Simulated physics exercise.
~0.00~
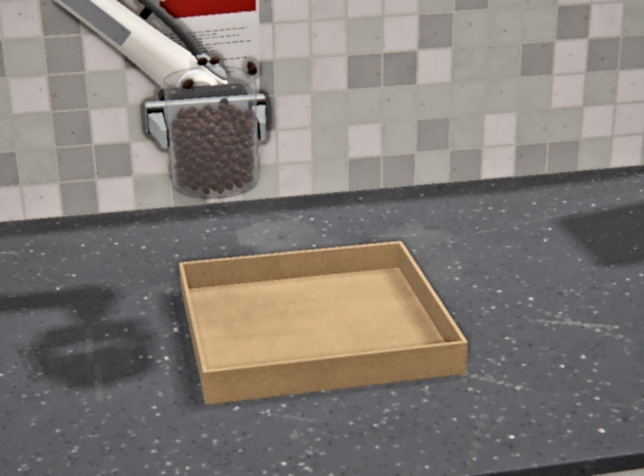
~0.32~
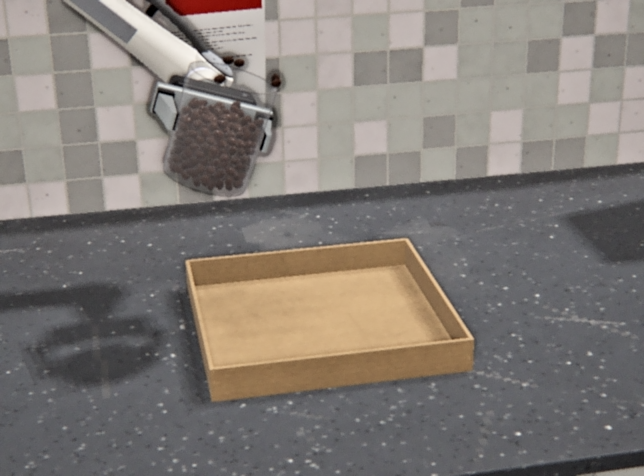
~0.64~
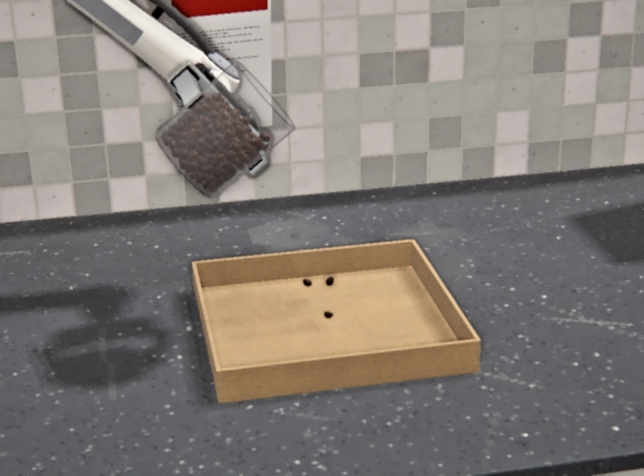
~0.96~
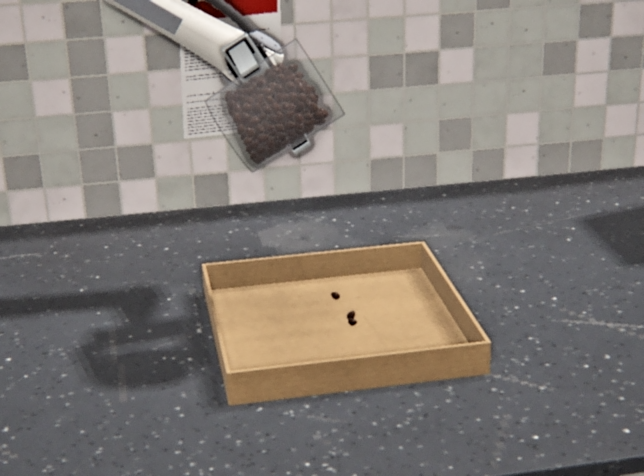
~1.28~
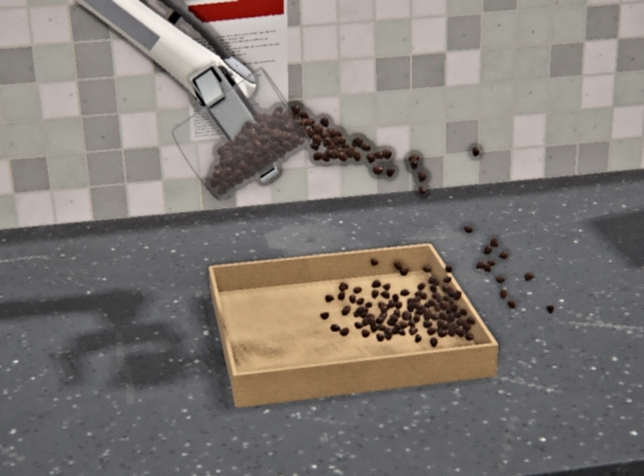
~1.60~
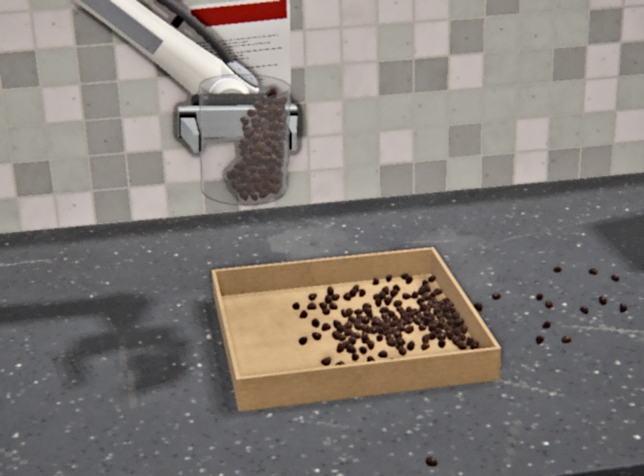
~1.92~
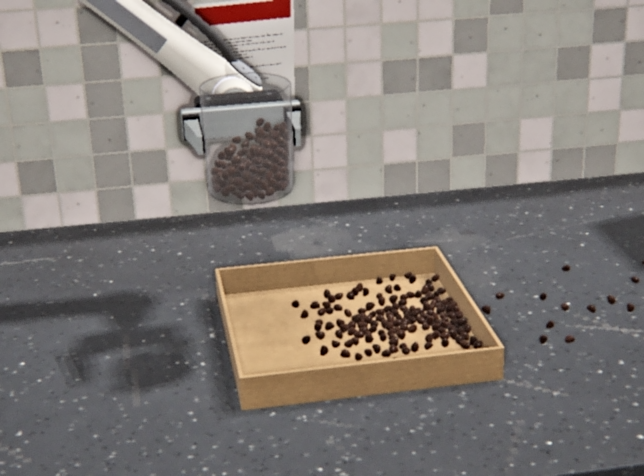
Dark beans spilling from a clear cup tipped by a robot arm, scattering across a tray and counter before the cup rights, part-full.
